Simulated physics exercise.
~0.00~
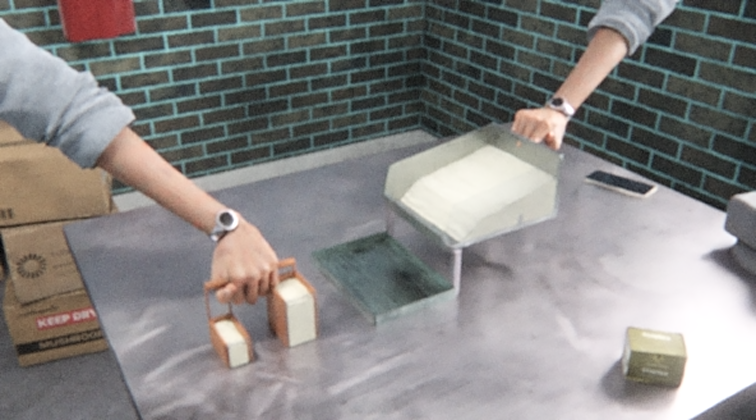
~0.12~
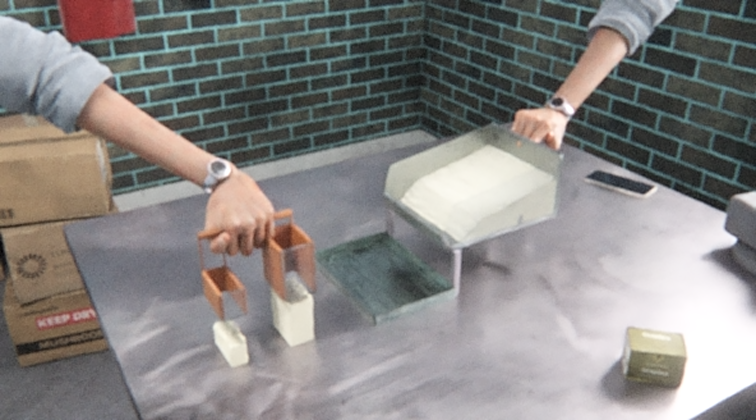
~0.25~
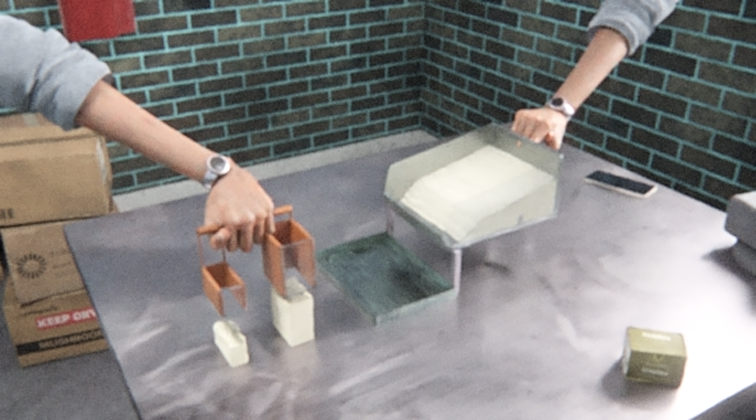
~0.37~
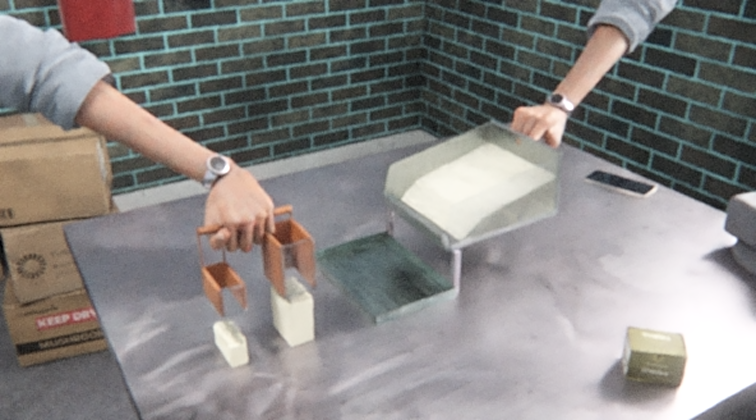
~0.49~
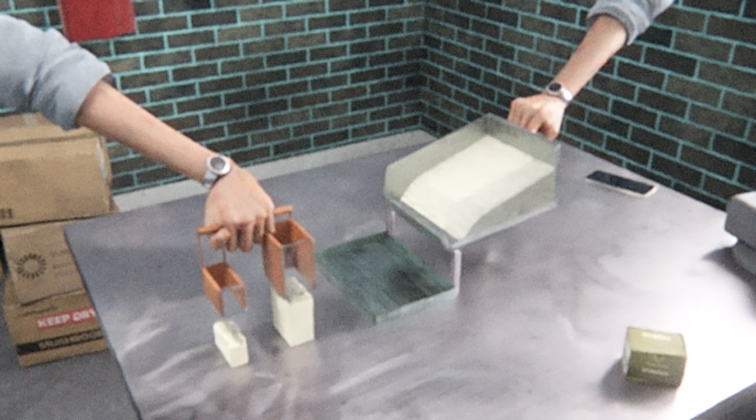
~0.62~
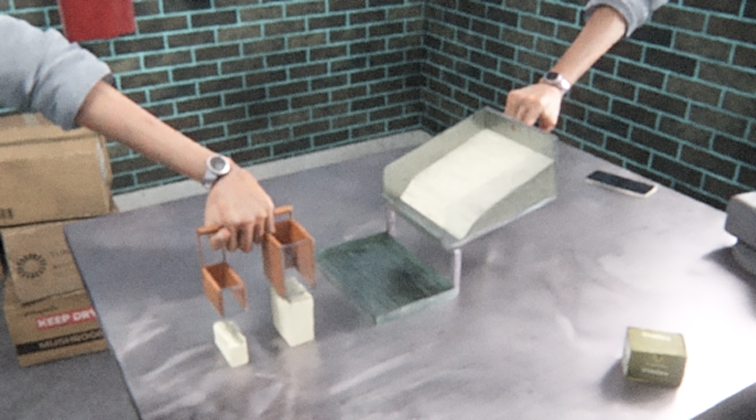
To begin with, one hand lifts a pair of small orange holders off two pale blocks, which stay standing on the gray table. The holders then hang still above them while the other hand slightly raises the right end of the clear tray, tilting the pale powder inside leftward.
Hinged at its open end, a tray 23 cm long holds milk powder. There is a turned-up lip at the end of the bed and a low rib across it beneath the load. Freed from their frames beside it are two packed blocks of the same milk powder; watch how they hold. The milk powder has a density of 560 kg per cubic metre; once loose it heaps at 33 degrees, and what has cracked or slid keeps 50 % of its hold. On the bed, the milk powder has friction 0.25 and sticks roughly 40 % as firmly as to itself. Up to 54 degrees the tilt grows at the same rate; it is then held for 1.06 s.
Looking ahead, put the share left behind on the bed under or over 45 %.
I'd put it upwards of 45 %.
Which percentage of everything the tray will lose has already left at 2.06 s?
The share is about 0 %.
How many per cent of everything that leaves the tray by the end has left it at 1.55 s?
Value noted: About 0 per cent.
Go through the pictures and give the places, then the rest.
Top of the high end at (560, 157), tilt 0 degrees; front end of the milk powder at (463, 240); test blocks 3.6 cm, 7.7 cm high (left to right), in the first picture.
Top of the high end at (560, 157), tilt 0 degrees; front end of the milk powder at (463, 240); test blocks 3.6 cm, 7.7 cm high (left to right), in the second picture.
Top of the high end at (560, 157), tilt 0 degrees; front end of the milk powder at (463, 240); test blocks 3.6 cm, 7.7 cm high (left to right), in the third picture.
Top of the high end at (559, 155), tilt 1 degrees; front end of the milk powder at (463, 240); test blocks 3.6 cm, 7.7 cm high (left to right), in the fourth picture.
Top of the high end at (557, 147), tilt 5 degrees; front end of the milk powder at (463, 239); test blocks 3.6 cm, 7.7 cm high (left to right), in the fifth picture.
Top of the high end at (554, 140), tilt 9 degrees; front end of the milk powder at (463, 238); test blocks 3.6 cm, 7.7 cm high (left to right), in the sixth picture.
By 1.05 s, the tilt is 23 degrees and 100 % is on the bed.
By 1.55 s, the tilt is 40 degrees and 100 % is on the bed.
By 2.06 s, the tilt is 54 degrees and 100 % is on the bed.
By 2.57 s, the tilt is 54 degrees and 60 % is on the bed.
By 3.10 s, at the end, the tilt is 54 degrees and 50 % is on the bed.
